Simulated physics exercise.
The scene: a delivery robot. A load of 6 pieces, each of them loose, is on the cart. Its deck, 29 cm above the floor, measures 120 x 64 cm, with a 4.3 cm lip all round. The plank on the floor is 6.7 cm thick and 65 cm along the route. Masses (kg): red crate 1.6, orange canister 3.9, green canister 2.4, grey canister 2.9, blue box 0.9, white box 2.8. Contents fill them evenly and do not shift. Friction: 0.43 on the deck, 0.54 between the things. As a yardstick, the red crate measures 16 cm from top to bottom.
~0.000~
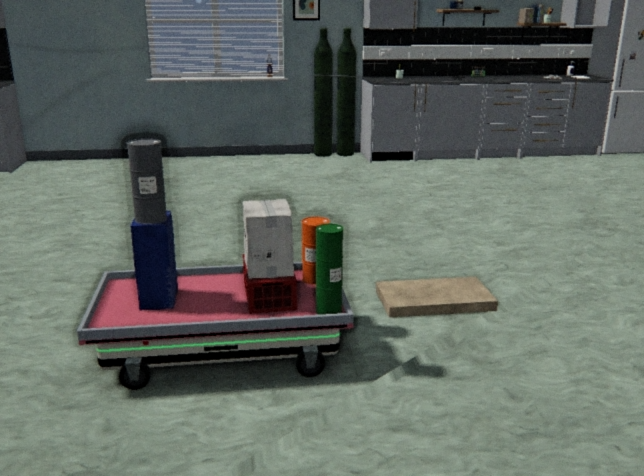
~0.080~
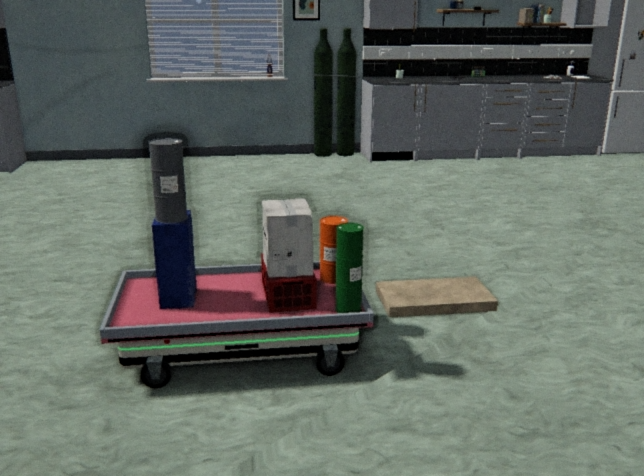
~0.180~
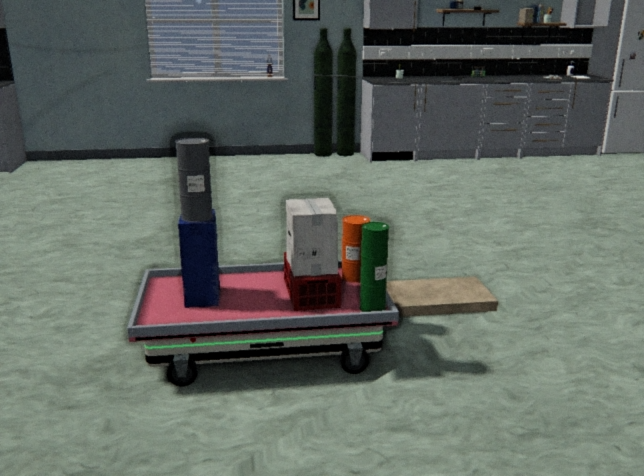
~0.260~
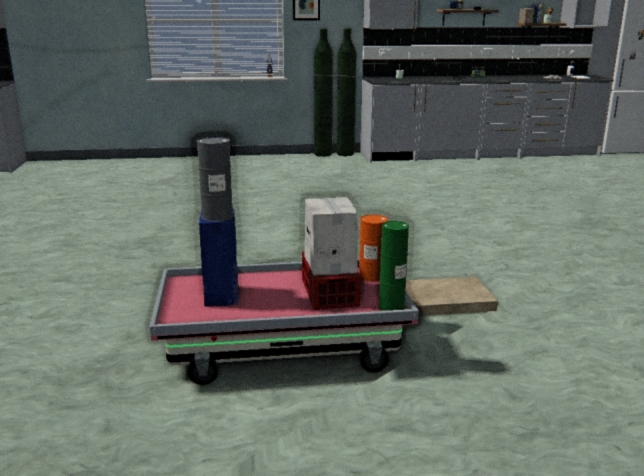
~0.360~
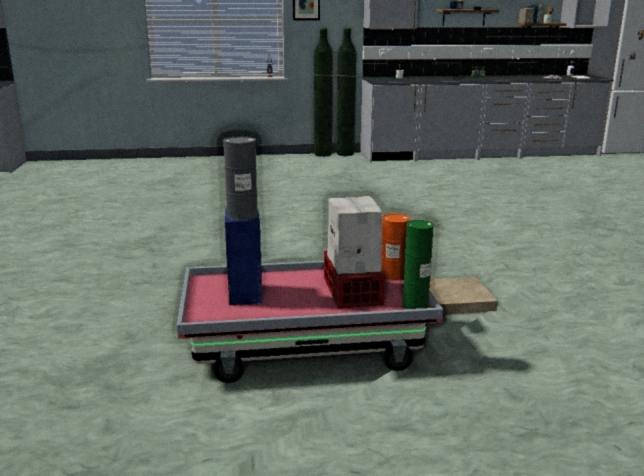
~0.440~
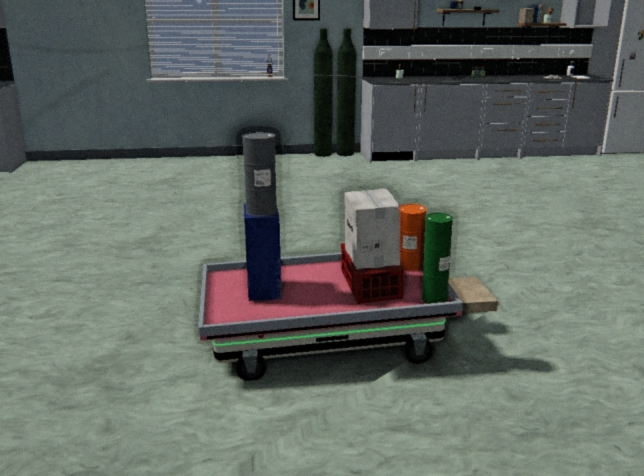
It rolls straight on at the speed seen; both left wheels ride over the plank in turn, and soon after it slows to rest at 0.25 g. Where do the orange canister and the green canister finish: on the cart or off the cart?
The orange canister is still aboard, the green canister ends off the deck.
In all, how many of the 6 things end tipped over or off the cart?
4 of them.
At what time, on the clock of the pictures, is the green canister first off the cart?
Near 1.0 s.
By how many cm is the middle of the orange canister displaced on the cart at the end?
Some 34 cm.
By 0.94 s, 113 cm covered; orange canister tilted 47° near (515, 244); green canister tilted 33° near (549, 264); grey canister tilted 7°.
By 1.54 s, 185 cm covered; green canister now off the cart; orange canister on its side; grey canister tilted 14°.
By 2.14 s, 248 cm covered; grey canister now off the cart; orange canister on its side; blue box tilted 42°.
When it is over (3.7 s), off the cart, green canister and grey canister; lying over on the cart, orange canister and blue box; the other 2 within 10 cm of the start.
